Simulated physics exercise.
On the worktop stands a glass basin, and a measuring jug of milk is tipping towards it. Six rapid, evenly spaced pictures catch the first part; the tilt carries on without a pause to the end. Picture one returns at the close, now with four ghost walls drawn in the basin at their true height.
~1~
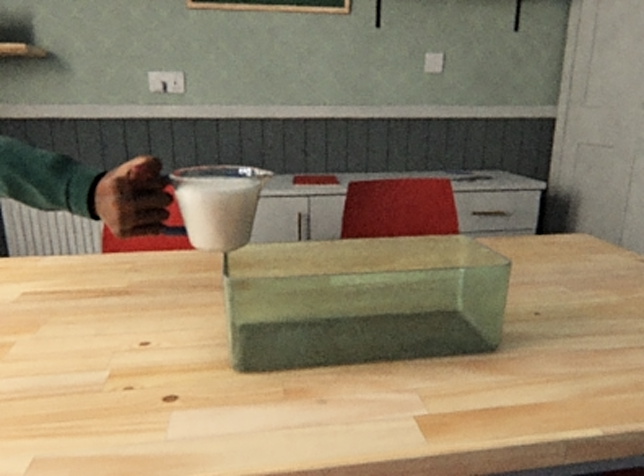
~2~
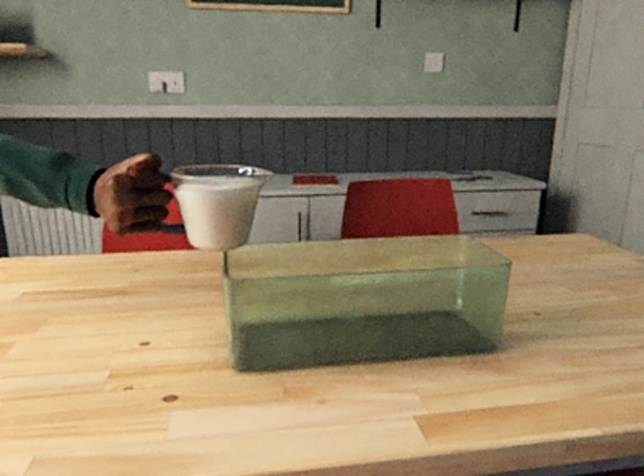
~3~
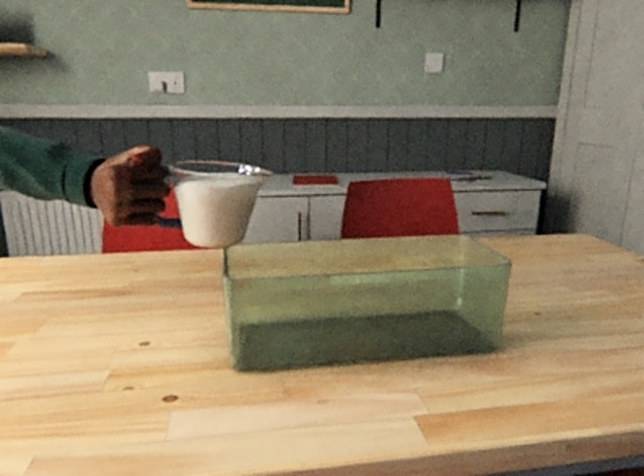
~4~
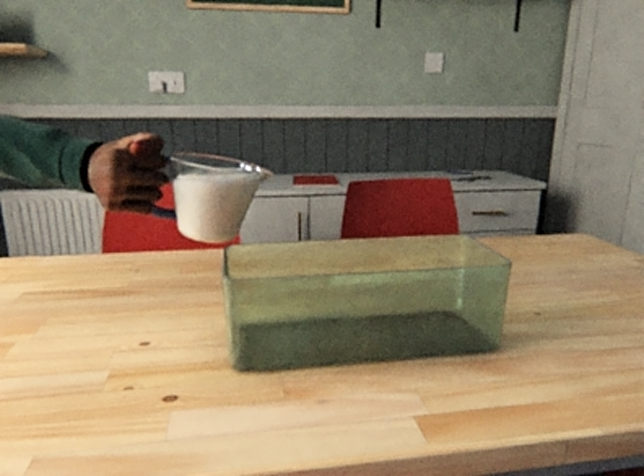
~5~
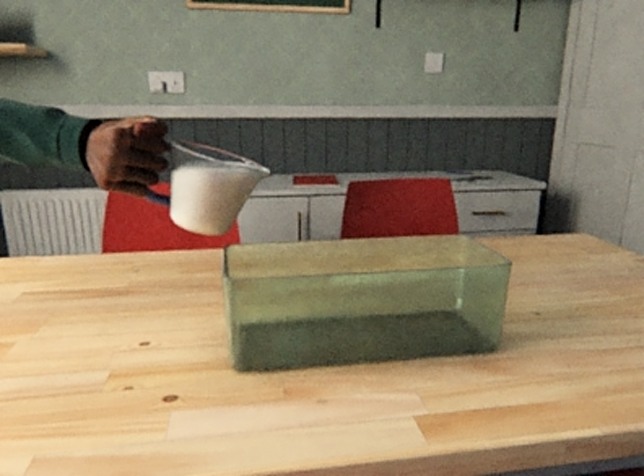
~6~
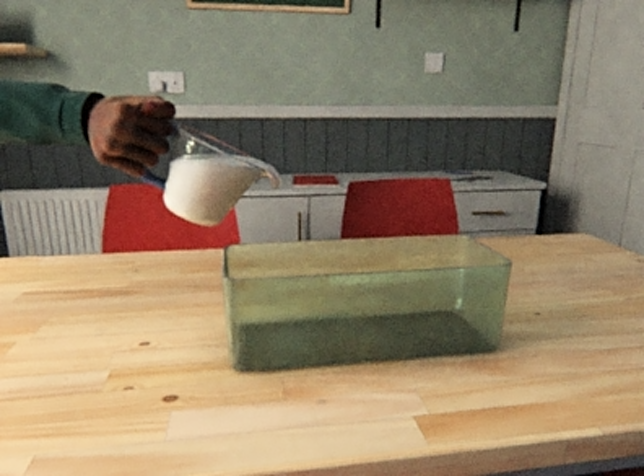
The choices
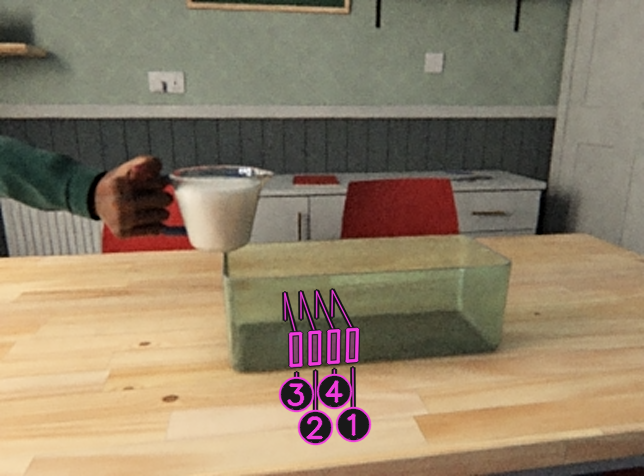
A hand tilts a glass jug of milk rightward until milk reaches over its lip.
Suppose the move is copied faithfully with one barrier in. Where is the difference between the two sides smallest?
Best: 1.
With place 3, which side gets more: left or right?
The right side.
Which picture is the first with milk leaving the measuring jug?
Picture 6.
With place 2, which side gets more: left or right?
More ends on the right.
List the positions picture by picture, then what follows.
Upright, lip at (273, 174); basin from (230, 369) to (497, 347); nothing has left yet, in the first picture.
Upright, lip at (273, 174); nothing has left yet, in the second picture.
Tipped about 5°, lip at (273, 174); nothing has left yet, in the third picture.
Tipped about 10°, lip at (273, 174); nothing has left yet, in the fourth picture.
Tipped about 18°, lip at (272, 174); nothing has left yet, in the fifth picture.
Tipped about 27°, lip at (272, 174); milk is over the lip, down to (275, 185), in the sixth picture.
On the marked copy, 1 at (352, 368); 2 at (315, 371); 3 at (296, 372); 4 at (334, 369).
With 1, about 50 % ends left of the wall and 48 % right of it.
With 2, about 5 % ends left of the wall and 94 % right of it.
With 3, about 3 % ends left of the wall and 96 % right of it.
With 4, about 10 % ends left of the wall and 90 % right of it.
